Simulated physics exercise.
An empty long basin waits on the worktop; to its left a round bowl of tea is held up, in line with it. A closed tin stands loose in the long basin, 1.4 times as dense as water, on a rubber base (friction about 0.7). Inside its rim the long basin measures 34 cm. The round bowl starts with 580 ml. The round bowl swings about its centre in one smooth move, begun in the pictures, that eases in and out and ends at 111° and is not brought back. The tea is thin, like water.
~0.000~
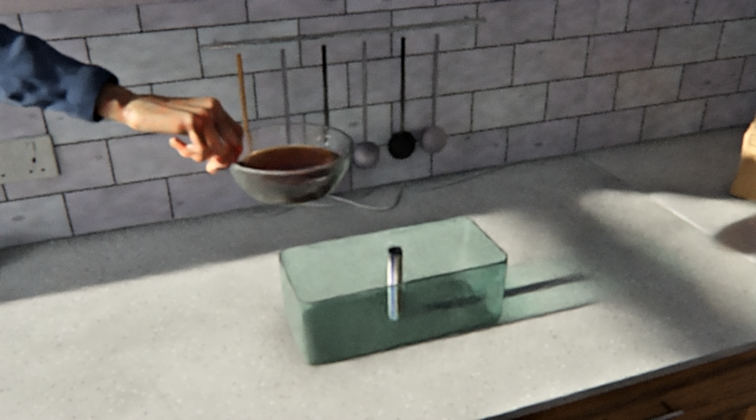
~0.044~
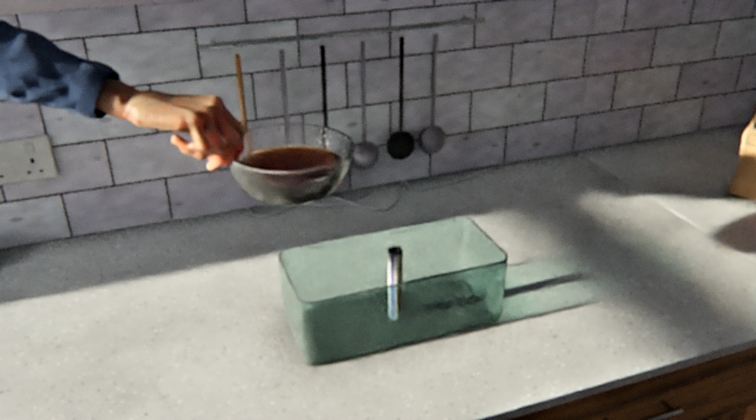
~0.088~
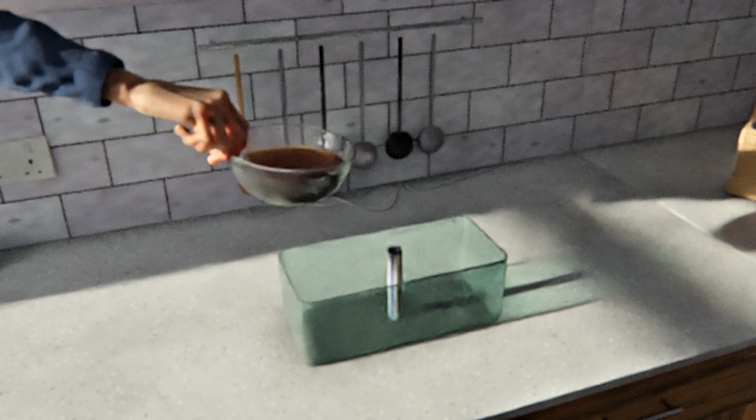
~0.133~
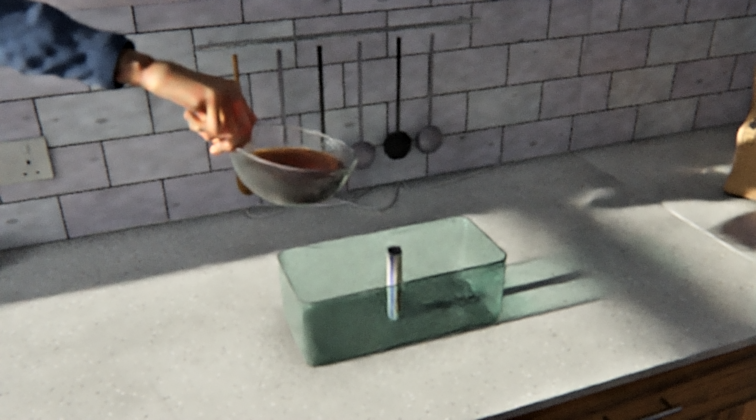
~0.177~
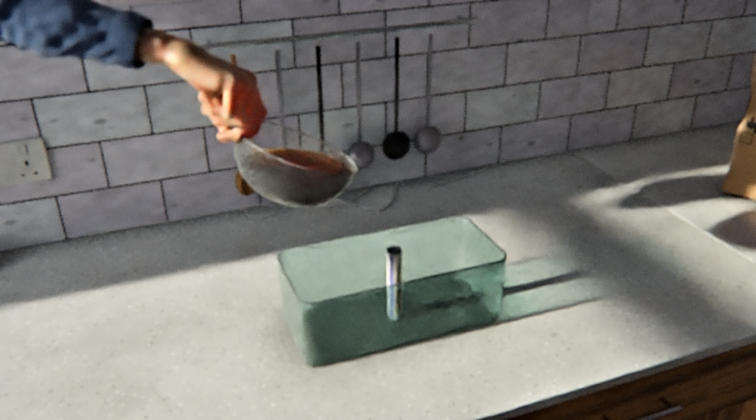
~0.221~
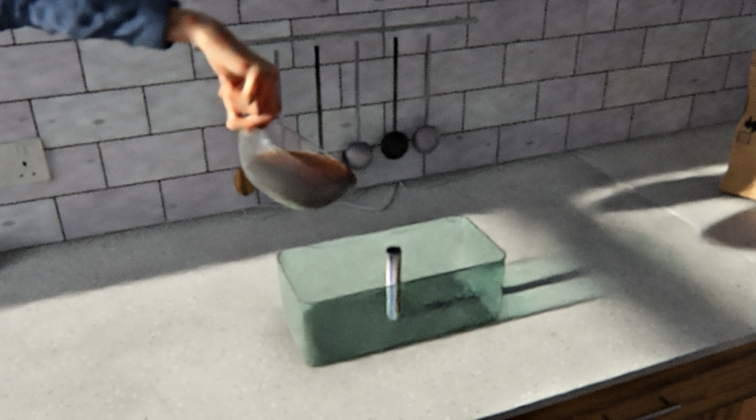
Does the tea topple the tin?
The tin topples.
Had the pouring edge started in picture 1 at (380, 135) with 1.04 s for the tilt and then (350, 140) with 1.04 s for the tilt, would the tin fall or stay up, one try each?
First it stays up; then it remains upright.
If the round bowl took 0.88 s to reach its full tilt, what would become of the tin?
The tin remains upright.
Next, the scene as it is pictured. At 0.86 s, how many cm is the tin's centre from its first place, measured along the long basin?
Some 5 cm.
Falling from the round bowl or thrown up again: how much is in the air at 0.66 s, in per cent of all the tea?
About 4 per cent.
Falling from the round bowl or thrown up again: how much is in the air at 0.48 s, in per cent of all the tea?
Near 48 in a hundred.
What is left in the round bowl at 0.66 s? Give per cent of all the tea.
Some 0 per cent.
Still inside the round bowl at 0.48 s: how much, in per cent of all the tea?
Some 2 per cent.
After 0.48 s the tilt is 104° and 2 per cent is still to pour; the tin stands where it began.
After 0.66 s the tilt is 111° and 0 per cent is still to pour; the tin leans 7°.
After 0.86 s the tilt is 111° and 0 per cent is still to pour; the tin leans 31°.
After 1.07 s the tilt is 111° and 0 per cent is still to pour; the tin lies on its side.
In the end the tin lies on its side.
